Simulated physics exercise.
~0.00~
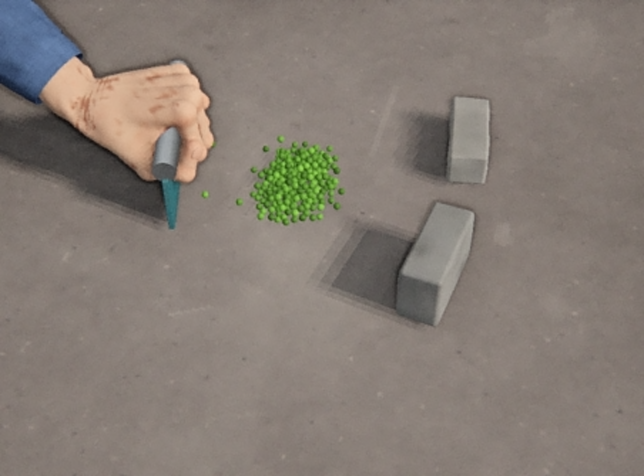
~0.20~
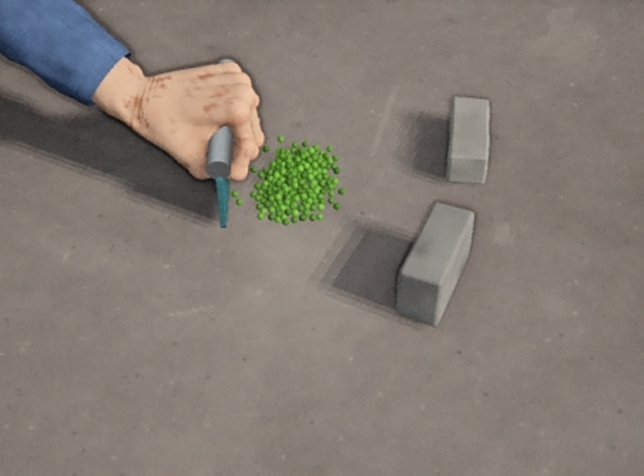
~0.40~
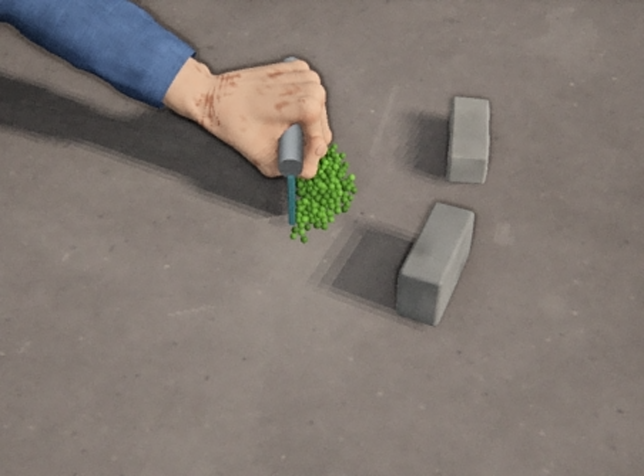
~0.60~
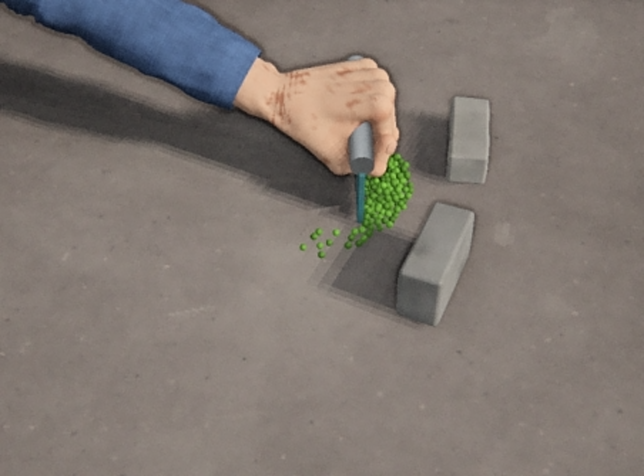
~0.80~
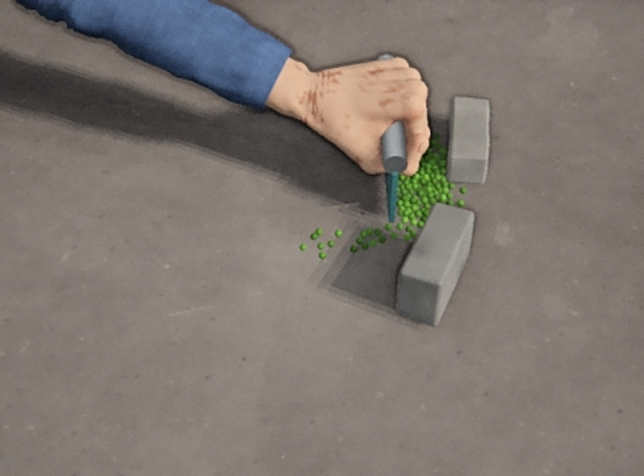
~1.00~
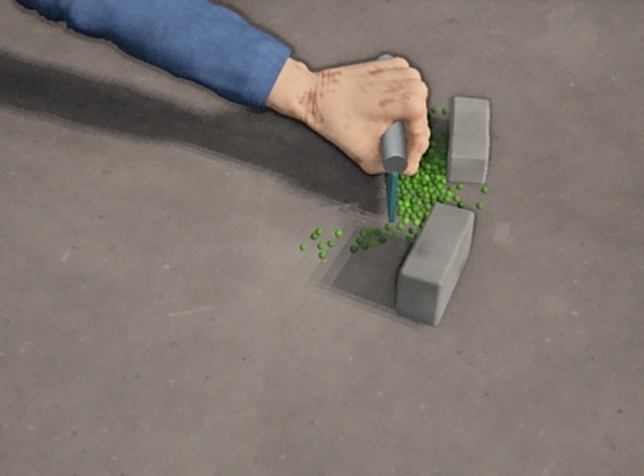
On a flat grey-brown surface, a loose pile of small green peas lies to the left of two grey blocks set apart with a gap between them. A hand in a blue sleeve, gripping a scraper with a grey handle and a teal blade, moves right until it reaches the pile. It pushes the peas along, bunching them against the blade while a few trail behind at the lower left. The peas press up to the blocks and crowd the opening. The hand stops there, with a few peas slipping into the gap and nearly all still held before the blocks.
